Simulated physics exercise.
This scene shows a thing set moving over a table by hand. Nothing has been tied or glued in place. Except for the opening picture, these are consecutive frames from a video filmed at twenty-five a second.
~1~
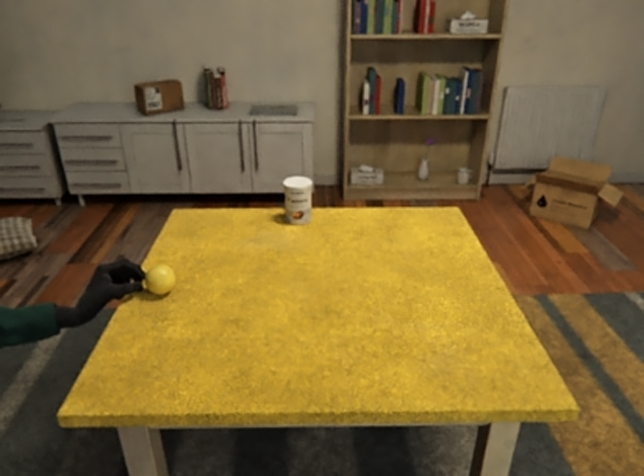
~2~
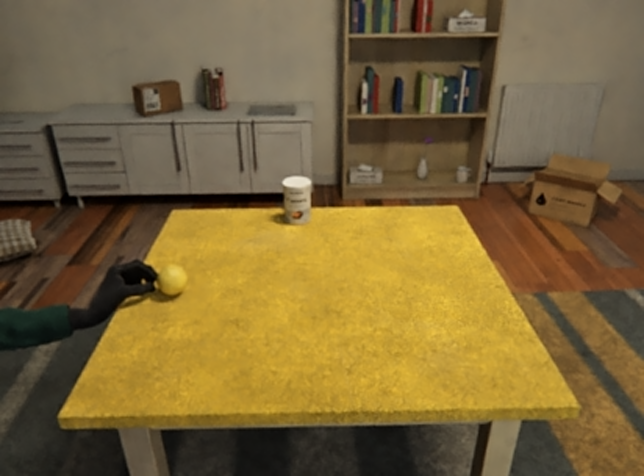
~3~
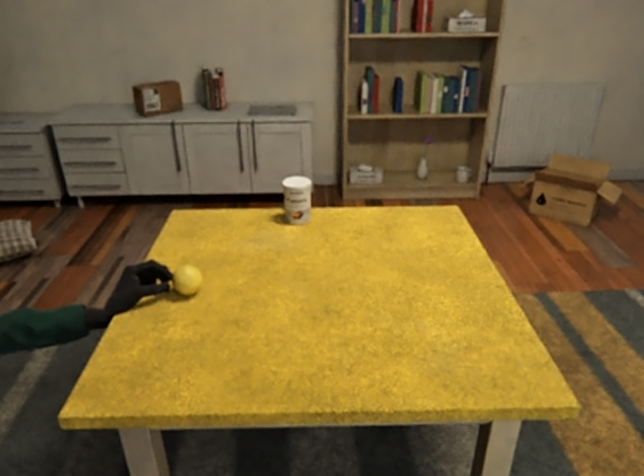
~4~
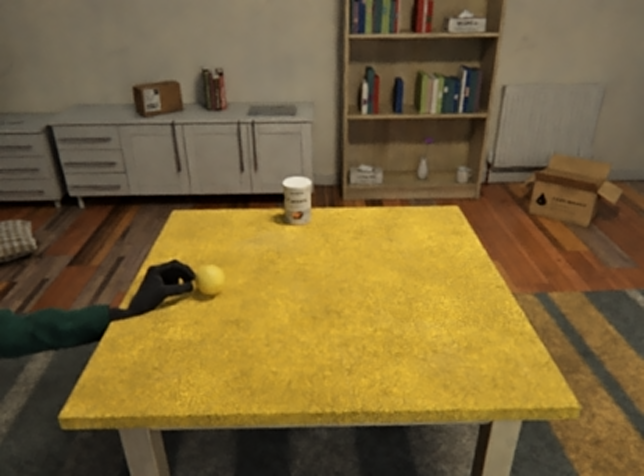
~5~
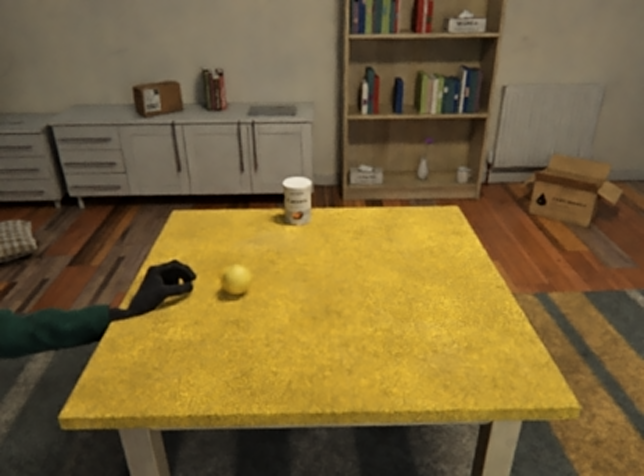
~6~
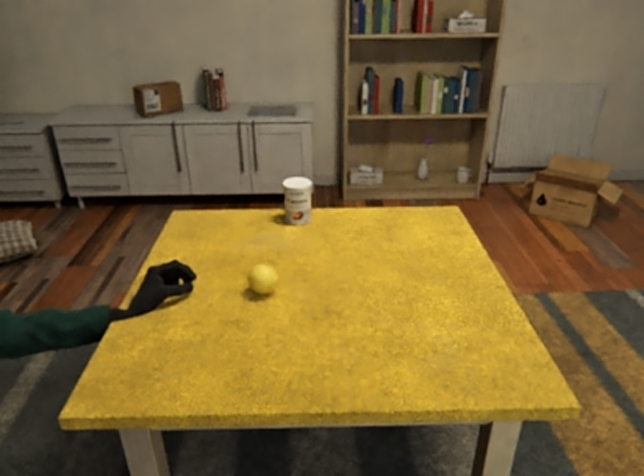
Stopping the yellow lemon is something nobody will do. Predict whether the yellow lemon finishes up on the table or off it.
Off the table.
Then, 0.20 s later than the last frame, yellow lemon moved well along near (385, 277).
Then, 0.50 s later than the last frame, yellow lemon now off the table.
Then, 0.80 s later than the last frame, things are still on the move.
Then, 1.10 s later than the last frame, as before.
When it is over, off the table, yellow lemon.
